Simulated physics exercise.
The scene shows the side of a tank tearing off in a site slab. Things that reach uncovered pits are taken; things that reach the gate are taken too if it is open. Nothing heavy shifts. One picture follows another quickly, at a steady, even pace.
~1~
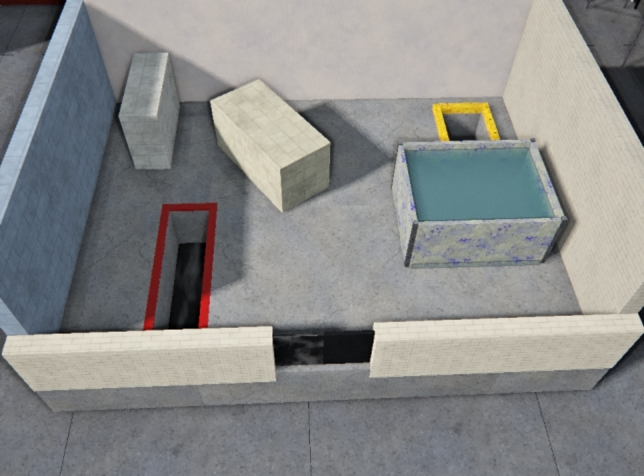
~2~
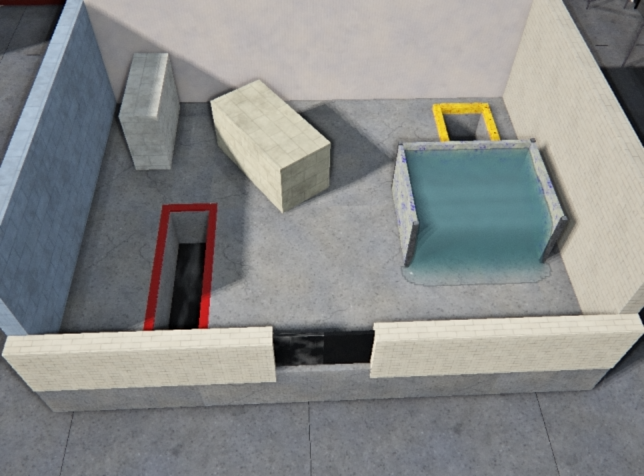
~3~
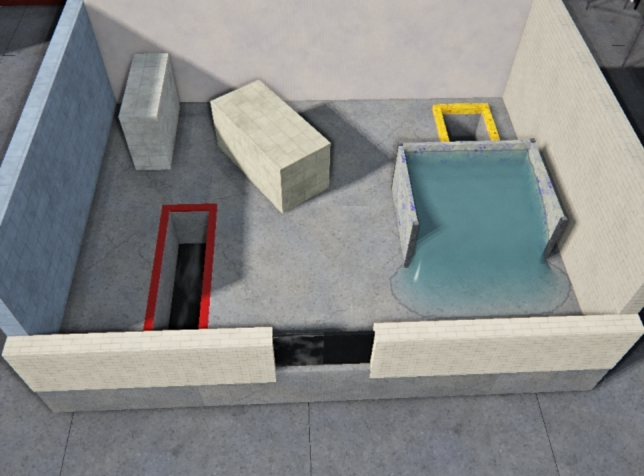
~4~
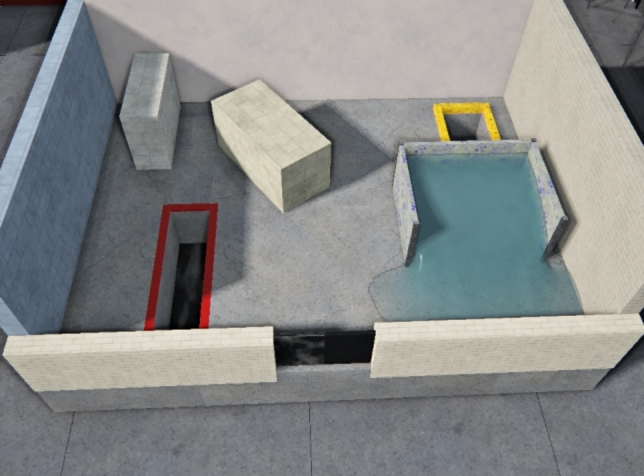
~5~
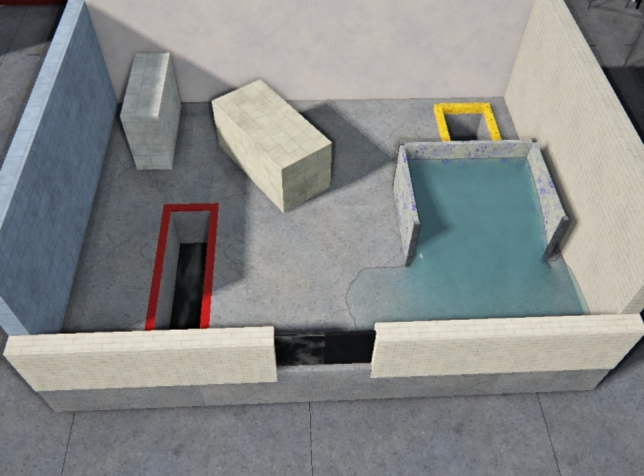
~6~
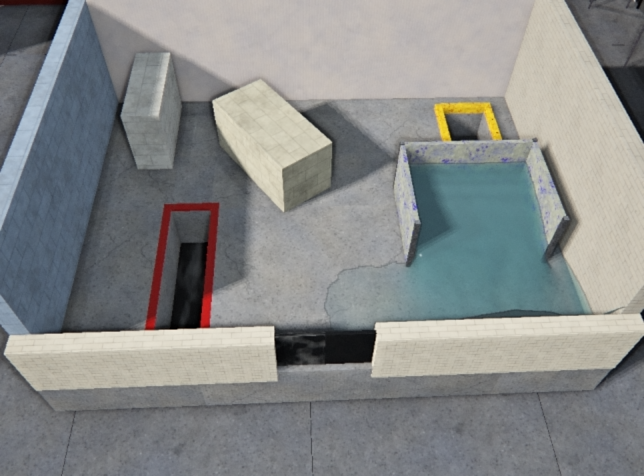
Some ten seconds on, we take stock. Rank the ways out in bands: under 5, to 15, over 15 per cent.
The gate lands in the bottom band - below five per cent; the yellow pit lands in the bottom band - below five per cent; the red pit lands in the top band - past fifteen per cent.
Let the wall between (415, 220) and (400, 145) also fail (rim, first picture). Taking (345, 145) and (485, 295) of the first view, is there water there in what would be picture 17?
Lab note, in order - inundated; left bare.
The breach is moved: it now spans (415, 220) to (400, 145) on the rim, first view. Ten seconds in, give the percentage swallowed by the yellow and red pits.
Yellow 0 %, red 60 %.
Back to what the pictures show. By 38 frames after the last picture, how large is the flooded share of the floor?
Roughly 80 %.
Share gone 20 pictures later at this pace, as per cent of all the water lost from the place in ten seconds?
I'd estimate some 40 per cent.
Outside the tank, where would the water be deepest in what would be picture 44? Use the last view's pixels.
Close to (562, 345).
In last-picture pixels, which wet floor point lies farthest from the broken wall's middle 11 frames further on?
Approximate pixel: (54, 362).
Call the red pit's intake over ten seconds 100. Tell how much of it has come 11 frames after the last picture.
That share would be near 10 %.
A moment on, water covers 20 % of the floor; the gate 0 %, the yellow pit 0 %, the red pit 0 %.
Next, water covers 40 % of the floor; the gate 0 %, the yellow pit 0 %, the red pit 4 %.
Then, water covers 60 % of the floor; the gate 0 %, the yellow pit 1 %, the red pit 16 %.
Later, water covers 80 % of the floor; the gate 0 %, the yellow pit 2 %, the red pit 30 %.
In the end, water covers 95 % of the floor; the gate 0 %, the yellow pit 2 %, the red pit 42 %.
